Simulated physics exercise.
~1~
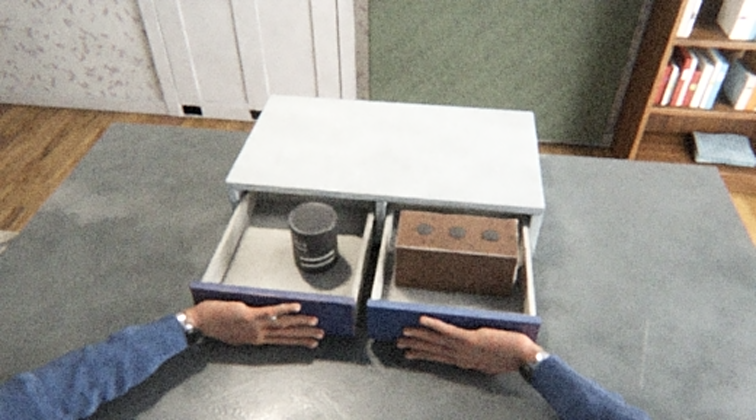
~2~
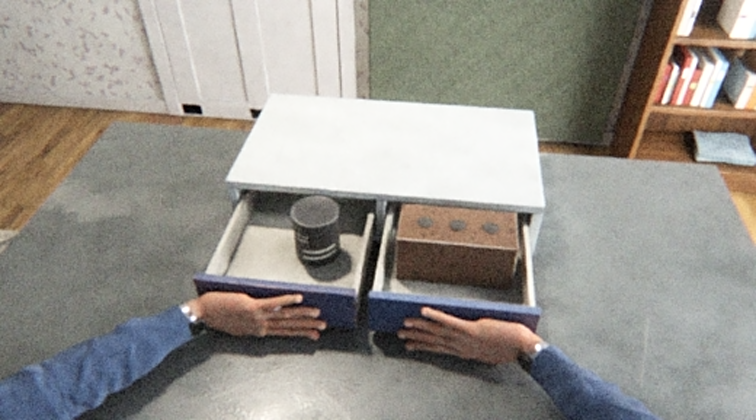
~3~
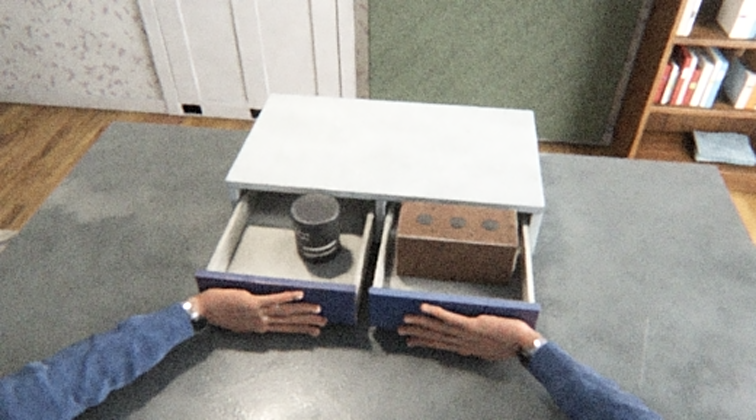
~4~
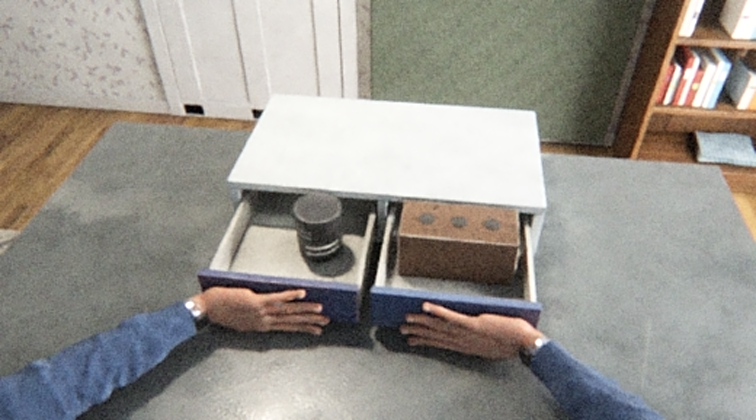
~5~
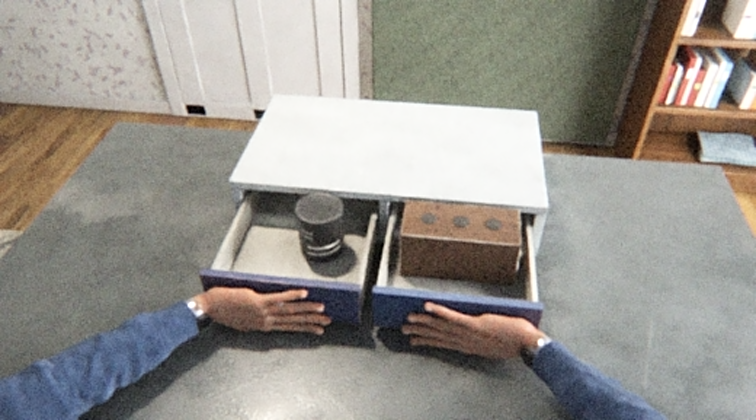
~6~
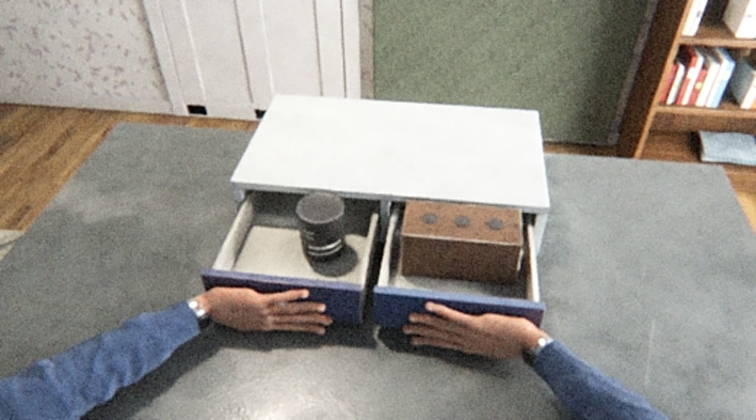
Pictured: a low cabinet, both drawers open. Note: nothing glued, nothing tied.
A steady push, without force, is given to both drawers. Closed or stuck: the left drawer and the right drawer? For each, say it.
Left drawer sticks, right drawer sticks.
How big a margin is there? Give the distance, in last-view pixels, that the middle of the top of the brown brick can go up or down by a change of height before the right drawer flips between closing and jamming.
Roughly 12 pixels, downward.
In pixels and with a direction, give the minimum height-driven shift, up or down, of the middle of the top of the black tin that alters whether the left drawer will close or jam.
About 12 pixels, down.
Then, 0.32 s later than the last frame, left drawer starting in; right drawer starting in.
Then, 0.66 s later than the last frame, left drawer about half in; right drawer stopped, still ajar.
When it is over, the left drawer jams; the right drawer jams.
